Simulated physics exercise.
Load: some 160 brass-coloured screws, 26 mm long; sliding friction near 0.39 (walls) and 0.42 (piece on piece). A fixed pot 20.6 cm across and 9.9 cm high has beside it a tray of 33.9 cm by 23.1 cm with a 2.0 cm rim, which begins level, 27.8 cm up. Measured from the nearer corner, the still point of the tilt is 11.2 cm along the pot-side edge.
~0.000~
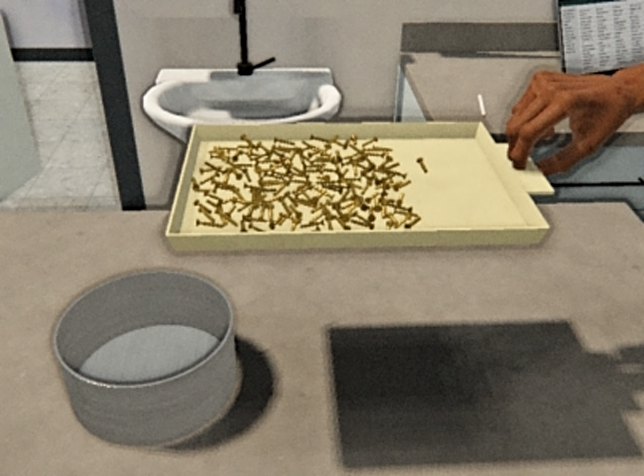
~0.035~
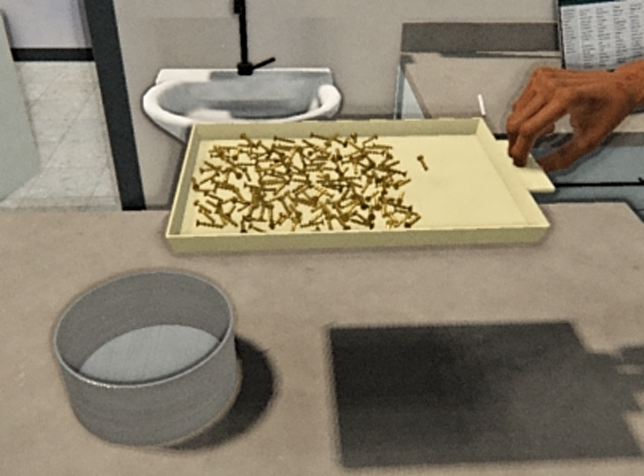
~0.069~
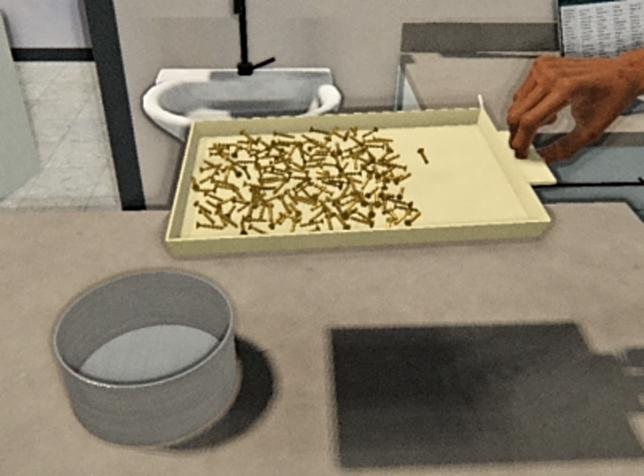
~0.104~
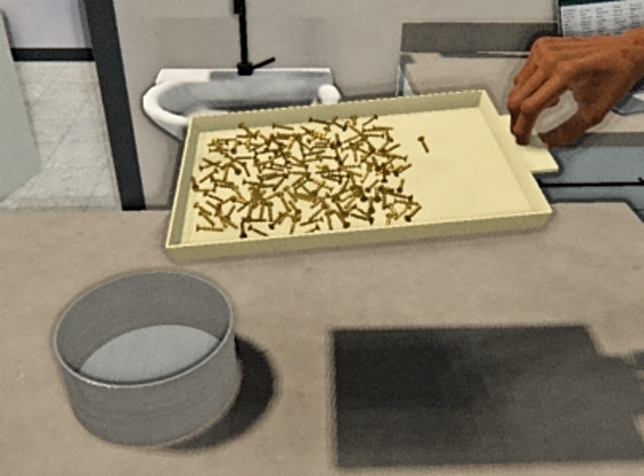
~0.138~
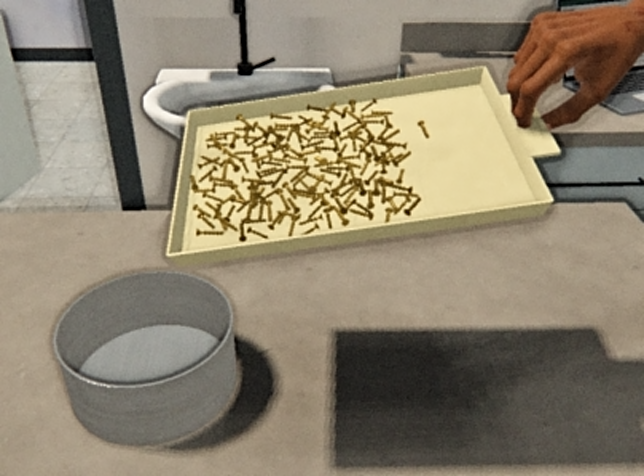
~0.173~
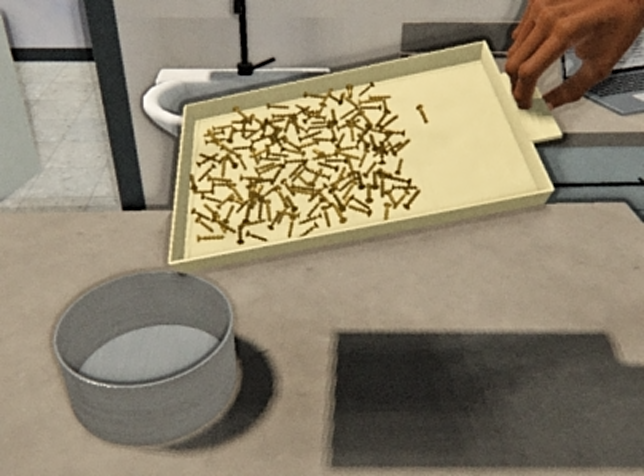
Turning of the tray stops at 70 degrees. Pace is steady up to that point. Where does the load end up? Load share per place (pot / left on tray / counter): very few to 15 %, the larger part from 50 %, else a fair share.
Pot: Very few; tray: Very few; counter: The larger part.
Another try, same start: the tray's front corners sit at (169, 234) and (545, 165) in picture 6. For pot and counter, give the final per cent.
The pot gets 60 and the counter 5.
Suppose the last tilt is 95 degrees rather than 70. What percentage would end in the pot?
The pot would get around 10 per cent.
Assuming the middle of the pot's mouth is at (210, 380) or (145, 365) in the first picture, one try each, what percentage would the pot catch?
About 95 and 75 per cent.
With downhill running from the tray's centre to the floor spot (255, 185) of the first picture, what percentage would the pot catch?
My guess is roughly 60 percent.
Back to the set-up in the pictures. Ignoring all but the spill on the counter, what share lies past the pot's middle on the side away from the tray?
About 20 per cent.
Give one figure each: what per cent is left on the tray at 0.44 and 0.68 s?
In order, near 100 and near 30.
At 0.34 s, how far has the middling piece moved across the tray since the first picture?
2 cm.
After 0.34 s, tilt 47 degrees; the tray holds 100 %, the pot 0 %.
After 0.44 s, tilt 64 degrees; the tray holds 100 %, the pot 0 %.
After 0.68 s, tilt 70 degrees; the tray holds 30 %, the pot 0 %.
In the end, at 2.2 s, pot 5 %, tray 5 %, counter 90 %.
